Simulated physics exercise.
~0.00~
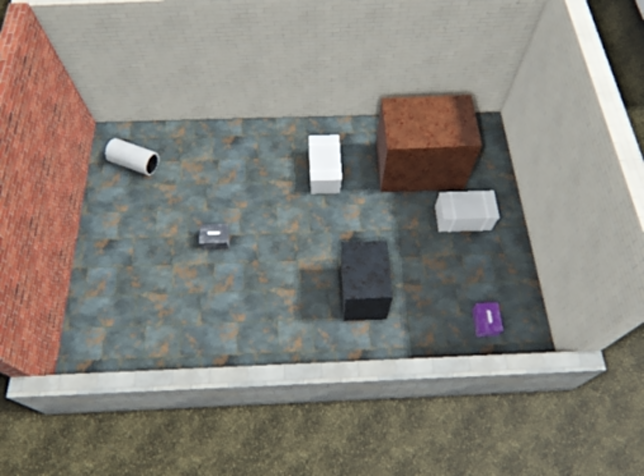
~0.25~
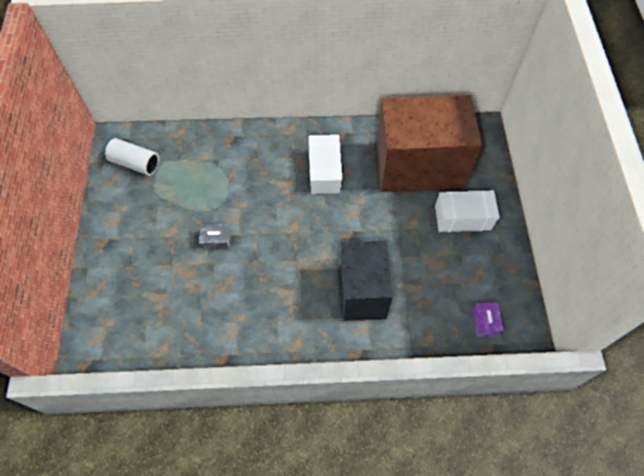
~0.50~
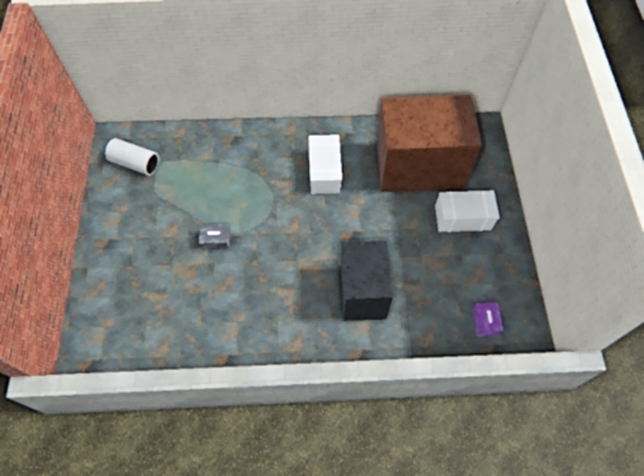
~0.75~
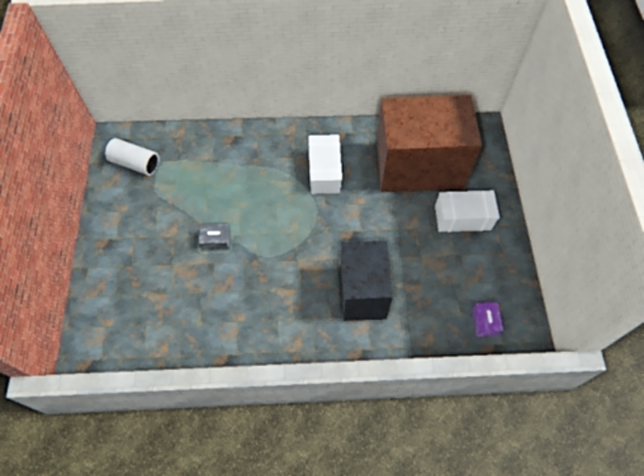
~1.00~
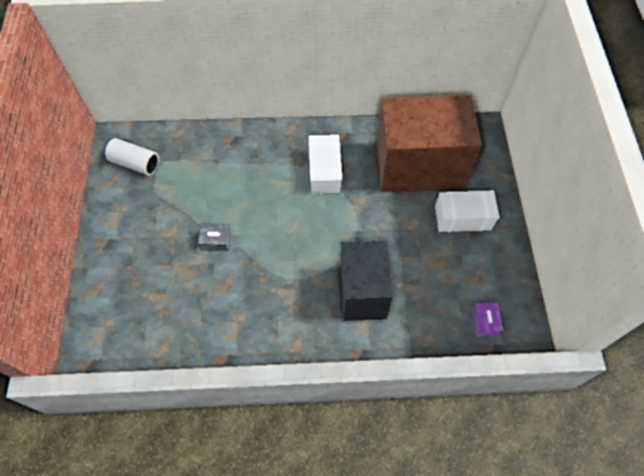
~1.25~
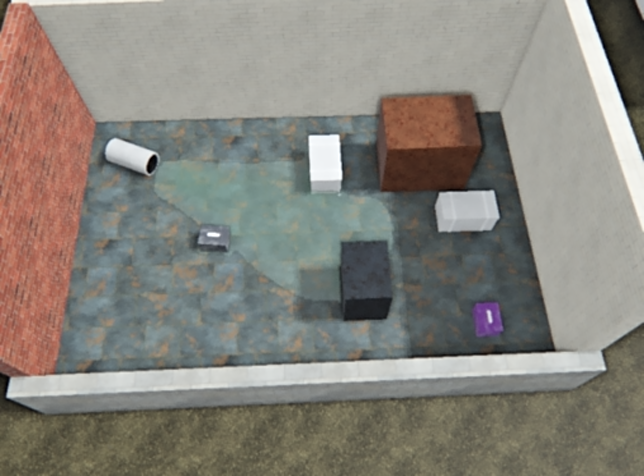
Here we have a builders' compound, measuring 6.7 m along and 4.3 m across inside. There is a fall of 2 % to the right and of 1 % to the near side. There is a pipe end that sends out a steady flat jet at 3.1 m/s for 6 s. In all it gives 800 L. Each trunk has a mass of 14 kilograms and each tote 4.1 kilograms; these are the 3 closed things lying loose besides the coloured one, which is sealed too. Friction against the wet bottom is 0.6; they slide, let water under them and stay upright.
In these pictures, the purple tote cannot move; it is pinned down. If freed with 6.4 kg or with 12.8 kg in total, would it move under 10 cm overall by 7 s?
Heavy ballast only.
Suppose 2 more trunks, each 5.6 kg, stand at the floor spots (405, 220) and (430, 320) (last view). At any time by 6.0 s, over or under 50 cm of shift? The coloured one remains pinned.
Going in order, that's too far and then not that far.
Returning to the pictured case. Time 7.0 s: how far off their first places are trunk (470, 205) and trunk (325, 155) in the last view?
Distances, as listed: 80 cm then 40 cm.
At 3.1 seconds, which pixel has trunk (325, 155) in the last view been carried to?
Look for it near (350, 150).
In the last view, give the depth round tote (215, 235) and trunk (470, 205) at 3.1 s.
Close to 2 and 3 centimetres.
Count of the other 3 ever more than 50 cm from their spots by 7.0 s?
That comes to 1.
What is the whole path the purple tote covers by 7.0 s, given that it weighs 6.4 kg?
It covers about 40 cm altogether.
After 1.8 s the purple tote would be 0 cm from its start with 6.4 kg and 0 cm from its start with 12.8 kg; 0 cm of water round it then.
After 3.1 s the purple tote would be 0 cm from its start with 6.4 kg and 0 cm from its start with 12.8 kg; 2 cm of water round it then.
After 4.9 s the purple tote would be 9 cm from its start with 6.4 kg and 0 cm from its start with 12.8 kg; 4 cm of water round it then.
After 7.0 s the purple tote would be 18 cm from its start with 6.4 kg and 0 cm from its start with 12.8 kg; 6 cm of water round it then.
